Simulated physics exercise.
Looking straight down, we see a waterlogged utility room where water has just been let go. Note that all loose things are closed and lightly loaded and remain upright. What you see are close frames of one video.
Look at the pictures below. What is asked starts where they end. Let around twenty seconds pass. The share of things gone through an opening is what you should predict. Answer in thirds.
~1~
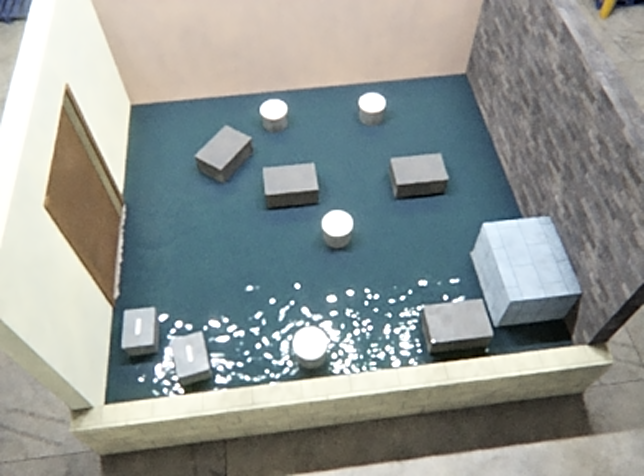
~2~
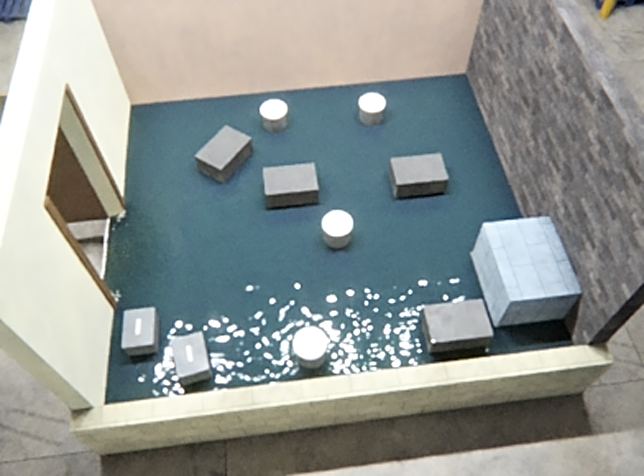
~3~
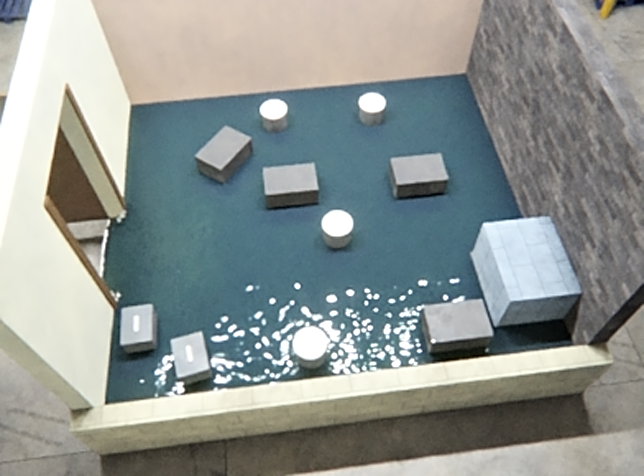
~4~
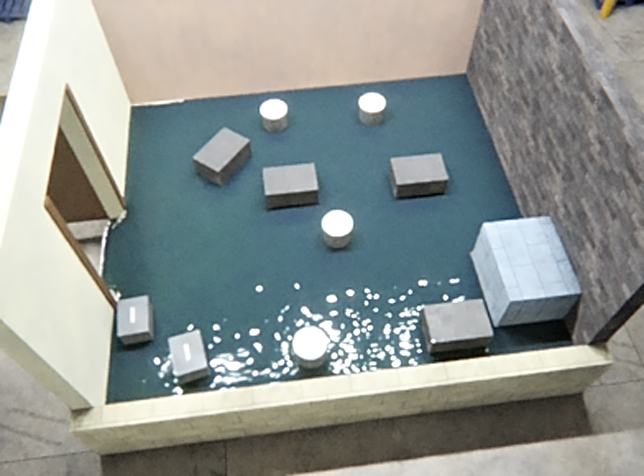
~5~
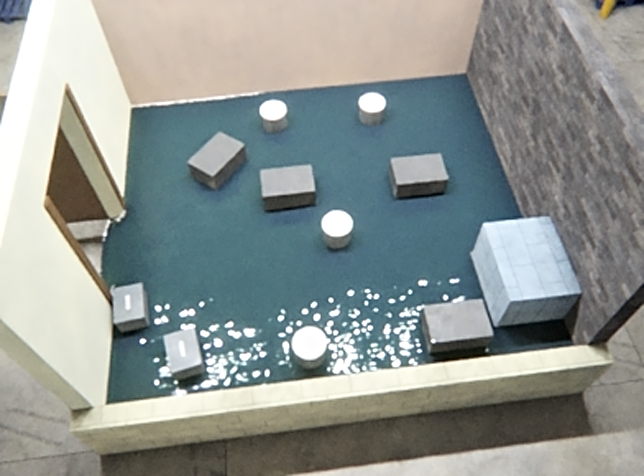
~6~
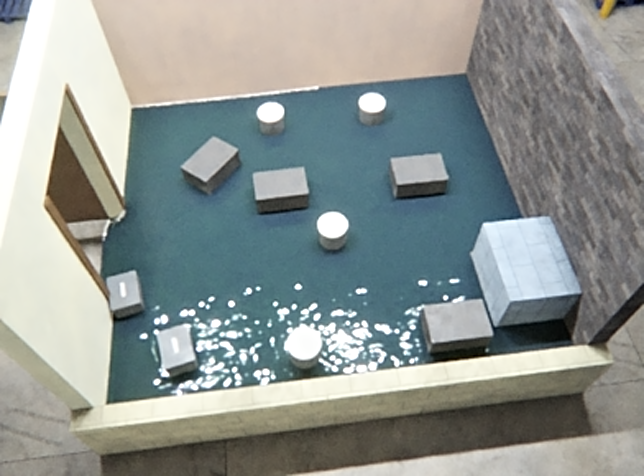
Two thirds or more.
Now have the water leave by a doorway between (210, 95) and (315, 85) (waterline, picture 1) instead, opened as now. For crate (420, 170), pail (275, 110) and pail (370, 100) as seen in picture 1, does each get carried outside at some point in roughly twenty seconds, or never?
First lost, second lost, third lost.
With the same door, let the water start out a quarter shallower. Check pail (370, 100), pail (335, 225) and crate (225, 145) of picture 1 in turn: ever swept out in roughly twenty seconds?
The first one never escapes, the second ends up outside, the third ends up outside.
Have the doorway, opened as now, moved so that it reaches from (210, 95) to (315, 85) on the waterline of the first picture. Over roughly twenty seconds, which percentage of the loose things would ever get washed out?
About 60 percent.
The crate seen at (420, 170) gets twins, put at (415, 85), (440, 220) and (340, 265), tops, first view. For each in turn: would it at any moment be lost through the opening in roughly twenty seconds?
Summary in sequence: Never leaves, never leaves, exits at some point.
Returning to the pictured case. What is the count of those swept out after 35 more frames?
That makes 7.
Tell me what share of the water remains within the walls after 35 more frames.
Close to 52 per cent.
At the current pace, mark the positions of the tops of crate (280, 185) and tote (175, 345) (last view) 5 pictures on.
(239, 194) and (145, 334), roughly.
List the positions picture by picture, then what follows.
The first picture shows a tote at (138, 327), afloat; a crate at (223, 147) floats; 0 of 10 have shifted.
The second picture shows a tote at (138, 327) floats; a crate at (223, 147) floats; 0 of 10 have shifted.
The third picture shows a tote at (136, 324) floats, close to its start; a crate at (223, 147), afloat; 1 of 10 have shifted.
The fourth picture shows a tote at (133, 316) floats, close to its start; a crate at (221, 149), afloat, close to its start; 1 of 10 have shifted.
The fifth picture shows a tote at (128, 303), afloat, a stride from its start; a crate at (216, 153), afloat, close to its start; 3 of 10 have shifted.
The sixth picture shows a tote at (123, 290) floats, a stride from its start; a crate at (210, 158) floats, close to its start; 7 of 10 have shifted.
A moment on, 1 of 10 are out; 9 afloat.
Next, 4 of 10 are out; 6 afloat.
Later, 7 of 10 are out; 3 afloat.
In the end, 7 of 10 are out; 3 afloat.
